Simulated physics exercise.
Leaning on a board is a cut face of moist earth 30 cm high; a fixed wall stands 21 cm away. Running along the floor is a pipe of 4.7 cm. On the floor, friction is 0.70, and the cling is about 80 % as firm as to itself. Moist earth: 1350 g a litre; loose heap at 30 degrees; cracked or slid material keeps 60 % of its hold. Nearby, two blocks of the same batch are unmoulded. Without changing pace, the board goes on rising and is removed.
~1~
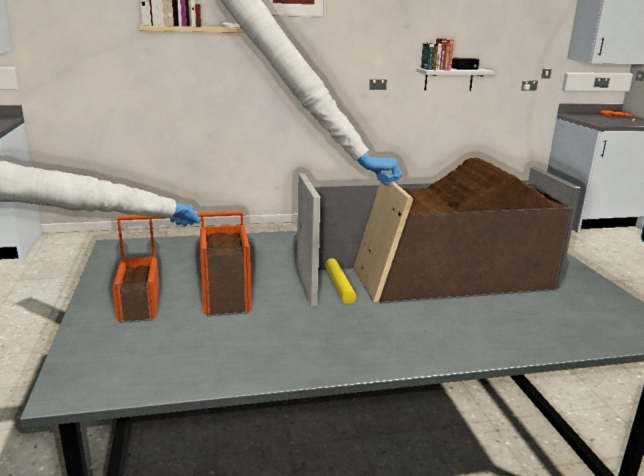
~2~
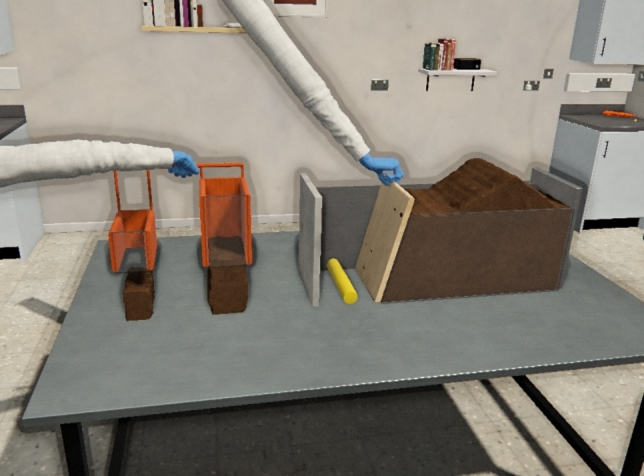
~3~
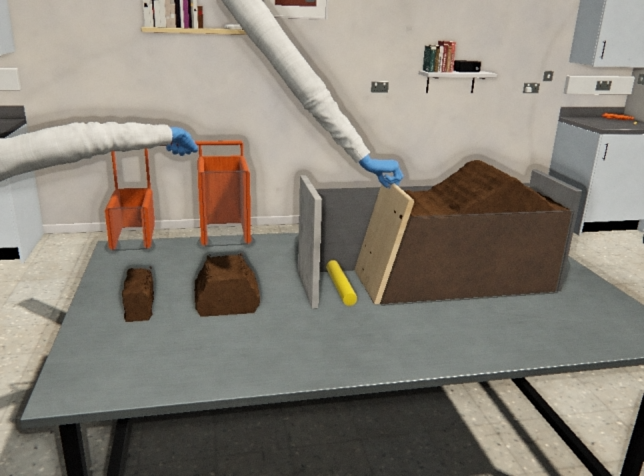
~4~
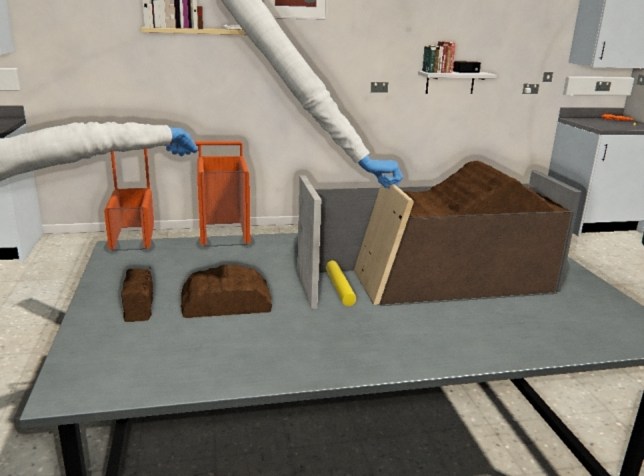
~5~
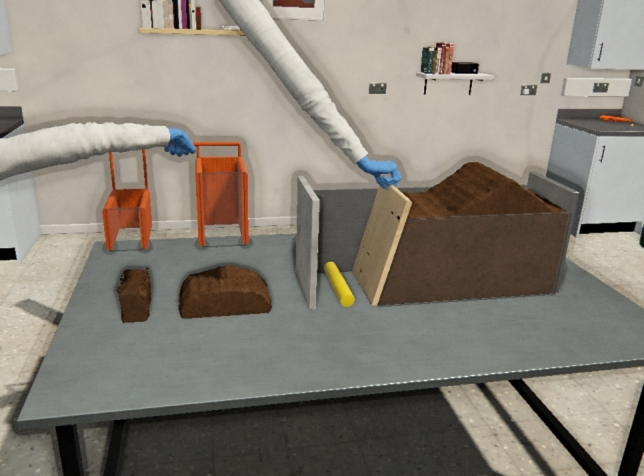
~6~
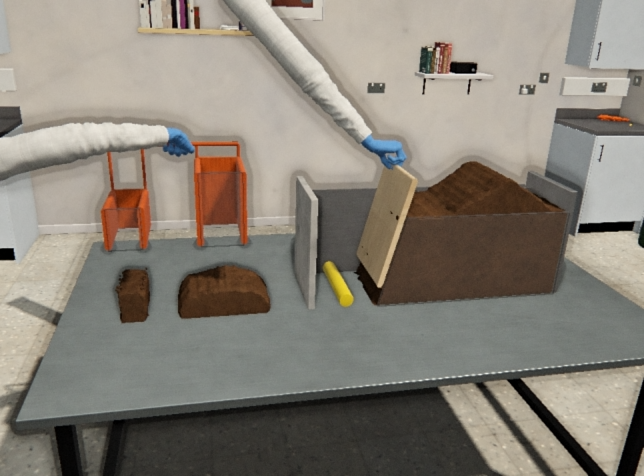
Two orange moulds lift off soil blocks, the larger block slumps, and a gloved hand raises a board.
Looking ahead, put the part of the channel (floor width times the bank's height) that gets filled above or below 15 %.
Answer: Surpassing 15 in a hundred.
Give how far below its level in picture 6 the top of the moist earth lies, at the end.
Roughly 2.0 cm.
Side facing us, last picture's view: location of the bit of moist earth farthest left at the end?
(344, 290) or thereabouts.
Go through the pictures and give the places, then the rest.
In the first frame, top of the board at (409, 214), not yet moved; crest of the moist earth at (506, 180); block heights 10 cm, 20 cm (left to right).
In the second frame, top of the board at (410, 214), not yet moved; crest of the moist earth at (507, 180); block heights 10 cm, 19 cm (left to right).
In the third frame, top of the board at (410, 216), not yet moved; crest of the moist earth at (507, 182); block heights 10 cm, 13 cm (left to right).
In the fourth frame, top of the board at (409, 217), not yet moved; crest of the moist earth at (506, 183); block heights 10.0 cm, 9.6 cm (left to right).
In the fifth frame, top of the board at (408, 218), not yet moved; crest of the moist earth at (504, 184); block heights 10.0 cm, 9.4 cm (left to right).
In the sixth frame, top of the board at (413, 196), moved 7.1 cm; crest of the moist earth at (503, 184); block heights 10.0 cm, 9.4 cm (left to right).
Last picture + 0.21 s, the face still stands, with nothing on top of the pipe; the channel is 0 % full.
Last picture + 0.45 s, the fallen stuff reaches 5 % of the way across, with nothing on top of the pipe; the channel is 2 % full.
Last picture + 0.69 s, the fallen stuff reaches 42 % of the way across, with 6 mm on top of the pipe; the channel is 19 % full.
Last picture + 0.93 s, the fallen stuff reaches 52 % of the way across, with 5.1 cm on top of the pipe; the channel is 20 % full.
Last picture + 1.24 s, the fallen stuff reaches 54 % of the way across, with 5.4 cm on top of the pipe; the channel is 21 % full.
